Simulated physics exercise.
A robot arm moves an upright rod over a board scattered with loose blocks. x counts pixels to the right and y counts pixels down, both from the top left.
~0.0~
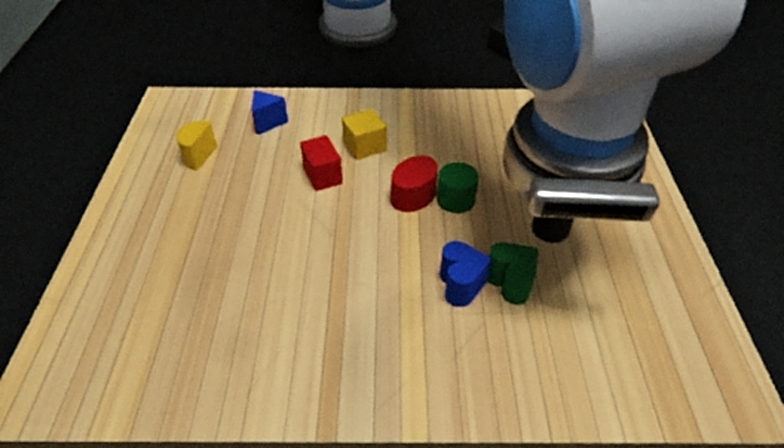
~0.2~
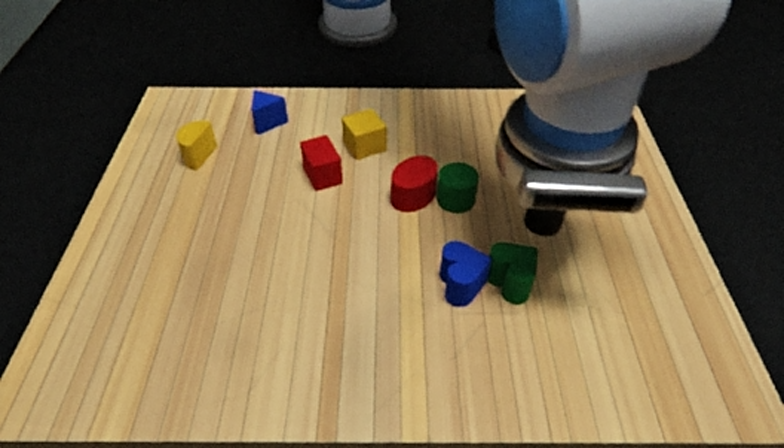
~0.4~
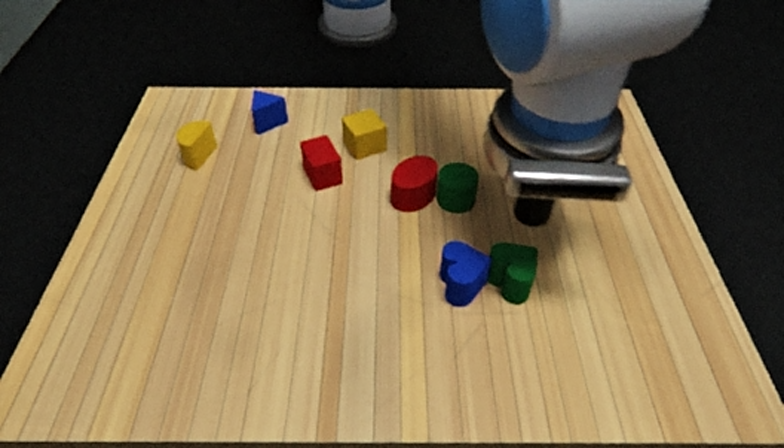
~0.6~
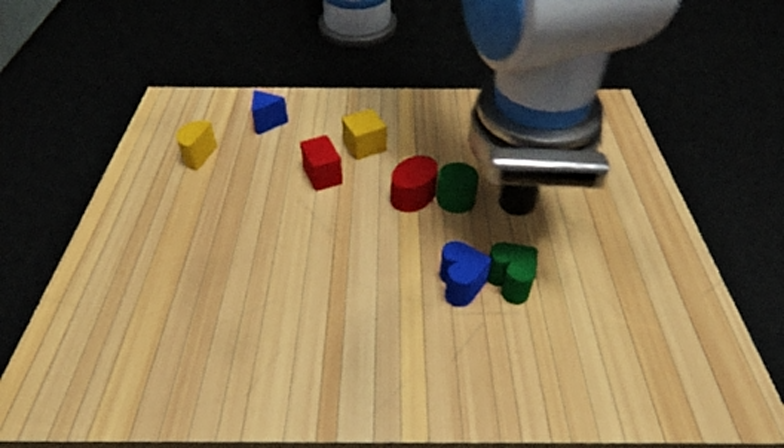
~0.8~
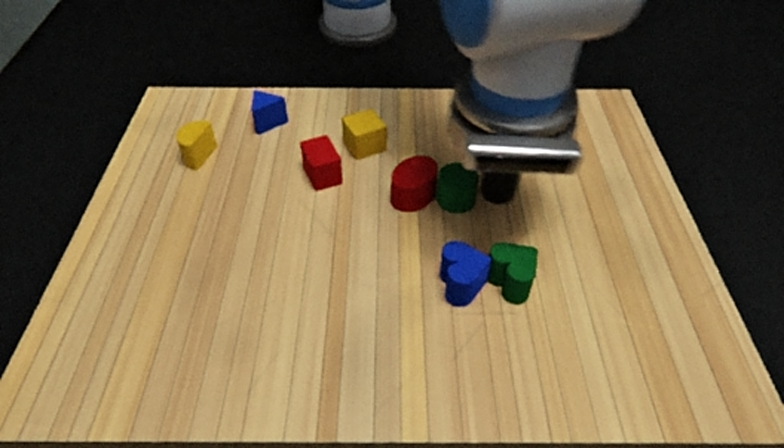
Over a wooden board of coloured blocks, a robot arm moves its rod up and left.
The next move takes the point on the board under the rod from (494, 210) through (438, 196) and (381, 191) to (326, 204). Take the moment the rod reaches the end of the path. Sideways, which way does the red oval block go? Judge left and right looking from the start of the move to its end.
Toward the right.
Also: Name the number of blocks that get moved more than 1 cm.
Answer: Three or more.
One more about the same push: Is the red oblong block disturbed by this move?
Moved off its spot.
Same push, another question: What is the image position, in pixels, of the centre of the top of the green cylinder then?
Near (396, 142).
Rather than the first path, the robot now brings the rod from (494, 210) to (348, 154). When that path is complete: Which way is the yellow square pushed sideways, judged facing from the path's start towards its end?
With start-to-end as forward, it shifts right.
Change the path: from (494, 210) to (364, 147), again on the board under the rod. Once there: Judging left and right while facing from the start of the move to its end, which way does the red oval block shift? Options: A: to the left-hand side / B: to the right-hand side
Letter A.
The first path, step by step. One third of the way, rod at (438, 179); red oval block at (375, 159), turned 80° anticlockwise; green cylinder at (414, 153).
Two thirds of the way, rod at (381, 174); red oblong block at (310, 150), turned 20° clockwise; red oval block at (346, 153), turned 60° anticlockwise; green cylinder at (396, 142).
At the end, rod at (324, 186); red oblong block at (287, 147), turned 35° clockwise; yellow square in place; red oval block at (322, 152); green cylinder at (396, 142).
